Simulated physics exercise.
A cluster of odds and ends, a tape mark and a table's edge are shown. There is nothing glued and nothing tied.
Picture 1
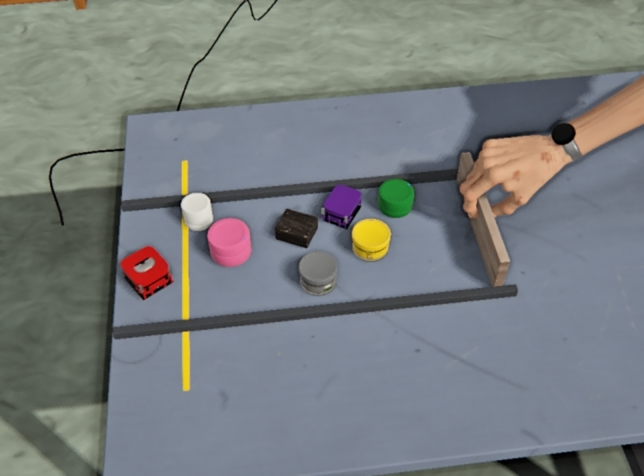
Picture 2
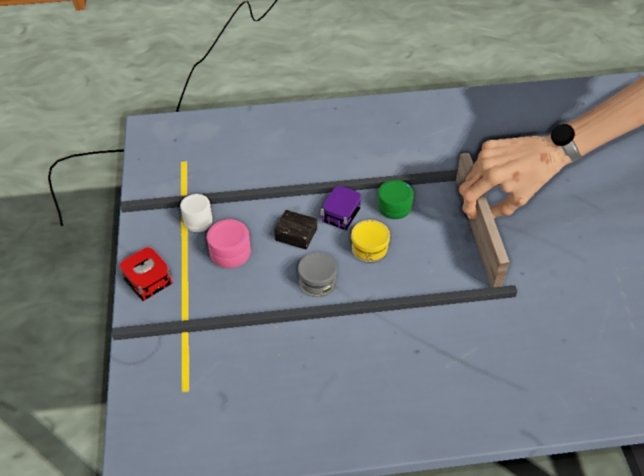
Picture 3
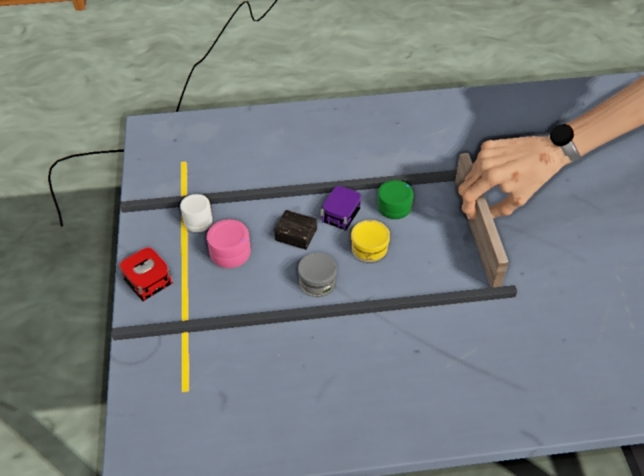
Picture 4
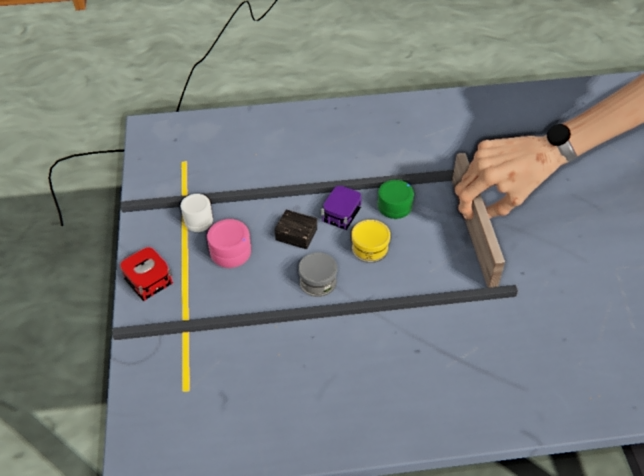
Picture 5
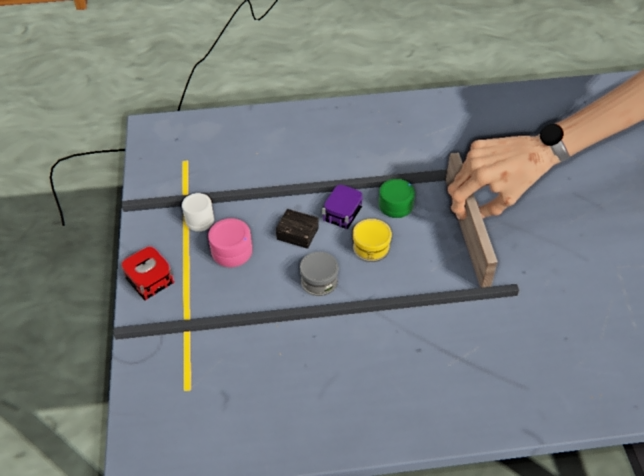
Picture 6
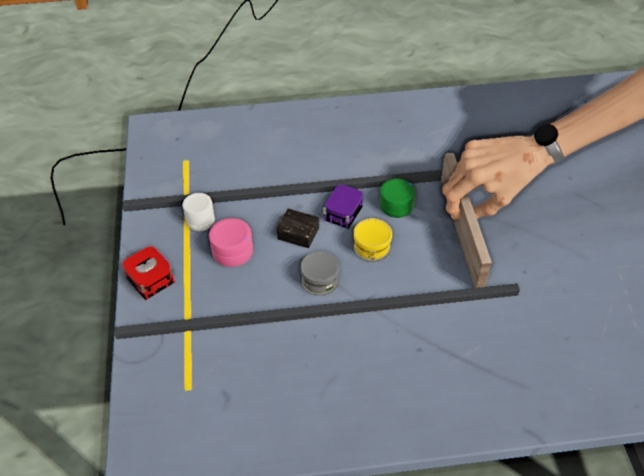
A hand slides a wooden board slightly left toward scattered colourful objects on a table.
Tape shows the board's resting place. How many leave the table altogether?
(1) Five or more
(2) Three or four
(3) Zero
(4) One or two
One or two (4).
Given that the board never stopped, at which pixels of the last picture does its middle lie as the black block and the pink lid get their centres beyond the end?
The middle is at (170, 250) when it's the black block, and at (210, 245) when it's the pink lid.
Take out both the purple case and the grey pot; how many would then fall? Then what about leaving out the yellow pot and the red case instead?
The number is 1 for the first case and 0 for the second.
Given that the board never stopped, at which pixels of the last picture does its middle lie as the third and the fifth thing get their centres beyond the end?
It sits near (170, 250), and then near (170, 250).
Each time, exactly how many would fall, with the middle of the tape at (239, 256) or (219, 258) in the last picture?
0 and 0.
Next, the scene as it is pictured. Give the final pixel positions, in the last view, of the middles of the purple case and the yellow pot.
Purple case at about (136, 218), yellow pot at about (167, 260).
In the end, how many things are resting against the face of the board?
That makes 3.
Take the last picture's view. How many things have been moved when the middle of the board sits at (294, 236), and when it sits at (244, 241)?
The first count is 6, and then it's 8.
Soon after, none off yet; red case at rest near (149, 273); white lid at rest near (199, 212); pink lid at rest near (231, 243).
Then, none off yet; red case at rest near (149, 273); white lid moving near (189, 213); pink lid moved about its own width near (178, 245).
At rest, the number that fall off is one or two; fallen, pink lid and white lid.
